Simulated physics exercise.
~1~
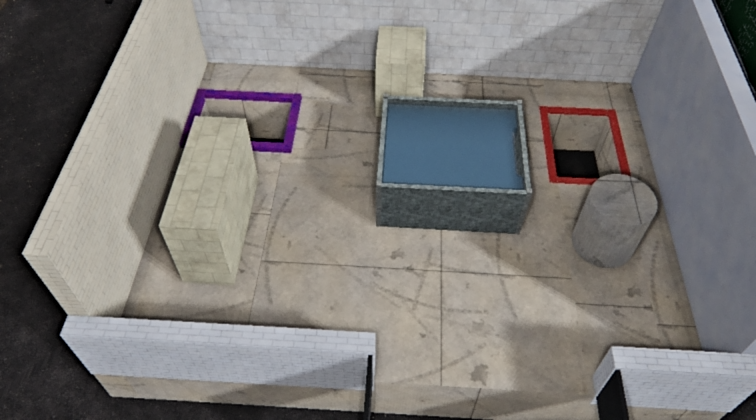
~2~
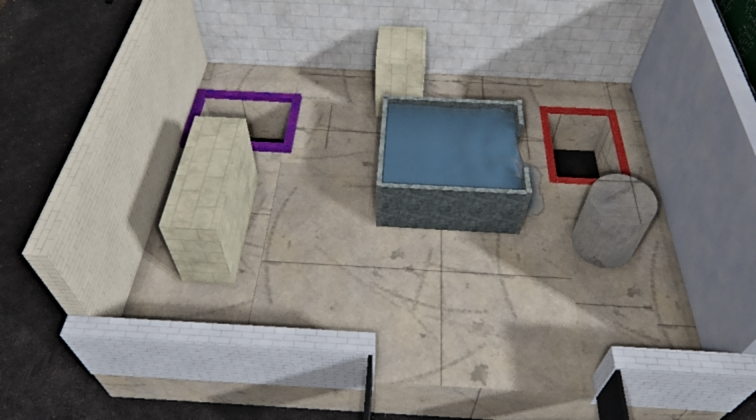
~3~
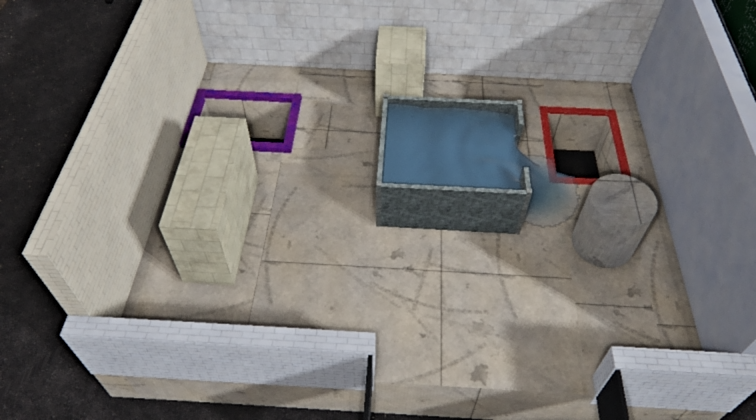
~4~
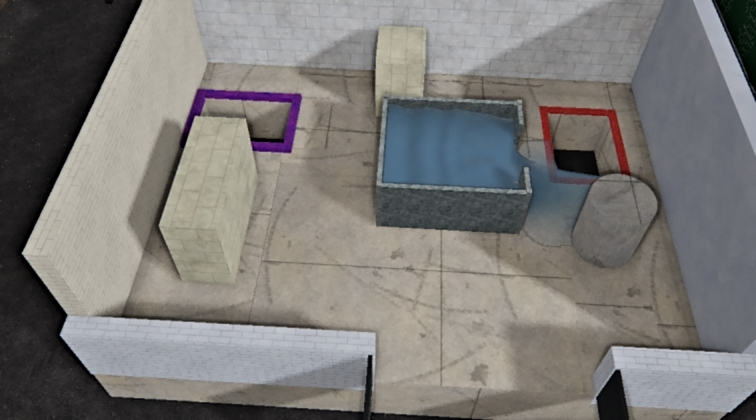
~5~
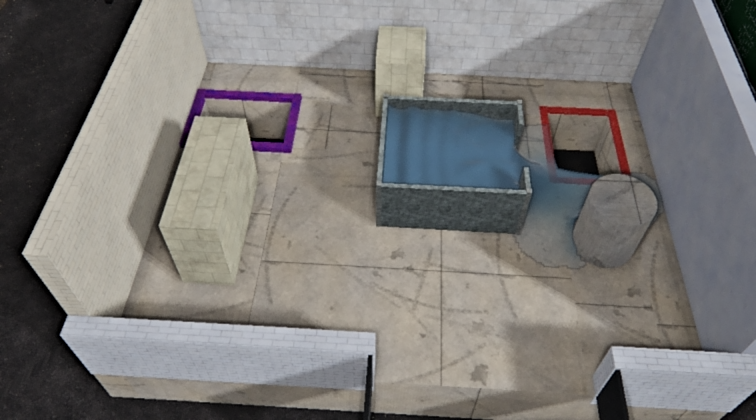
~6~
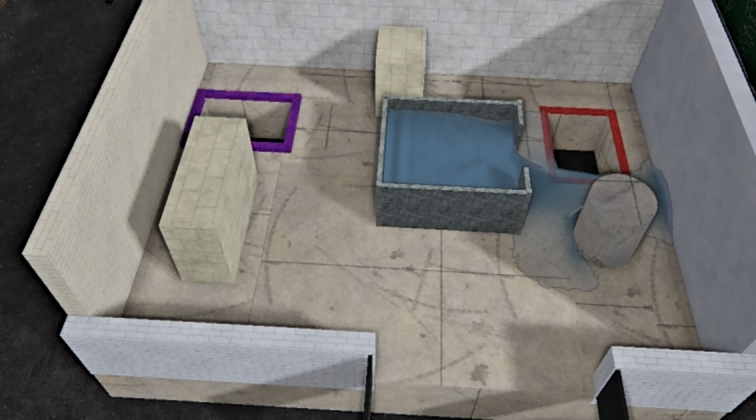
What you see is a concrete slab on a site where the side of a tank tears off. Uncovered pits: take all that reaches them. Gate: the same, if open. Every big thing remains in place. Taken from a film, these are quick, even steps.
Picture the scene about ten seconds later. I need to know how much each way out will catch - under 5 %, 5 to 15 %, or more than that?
As it plays out the gate sits in the middle - five to fifteen per cent; as it plays out the purple pit never reaches five per cent; as it plays out the red pit goes past fifteen per cent.
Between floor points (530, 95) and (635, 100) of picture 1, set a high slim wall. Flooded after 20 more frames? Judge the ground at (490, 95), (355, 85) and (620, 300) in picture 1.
The first location is not reached, the second is not reached, and the third is soaked through.
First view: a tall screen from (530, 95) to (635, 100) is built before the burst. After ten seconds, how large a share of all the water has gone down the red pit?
Roughly 55 per cent ends up in the red pit.
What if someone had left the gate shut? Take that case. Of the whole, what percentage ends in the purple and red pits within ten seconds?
Roughly, in per cent: Purple 0, red 50.
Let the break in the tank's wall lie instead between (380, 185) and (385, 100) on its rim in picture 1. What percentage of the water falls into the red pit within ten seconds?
In percent, red takes 6.
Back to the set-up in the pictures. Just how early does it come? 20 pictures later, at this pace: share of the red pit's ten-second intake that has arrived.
I make it 60 per cent.
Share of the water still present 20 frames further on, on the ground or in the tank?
Roughly 70 percent.
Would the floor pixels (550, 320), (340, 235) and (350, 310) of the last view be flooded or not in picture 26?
In turn, the three spots are soaked, high and dry and high and dry.
A moment on, water covers 20 % of the floor; the gate 0 %, the purple pit 0 %, the red pit 11 %.
Next, water covers 30 % of the floor; the gate 1 %, the purple pit 0 %, the red pit 18 %.
Then, water covers 35 % of the floor; the gate 3 %, the purple pit 0 %, the red pit 27 %.
Later, water covers 55 % of the floor; the gate 7 %, the purple pit 0 %, the red pit 37 %.
In the end, water covers 80 % of the floor; the gate 11 %, the purple pit 0 %, the red pit 45 %.
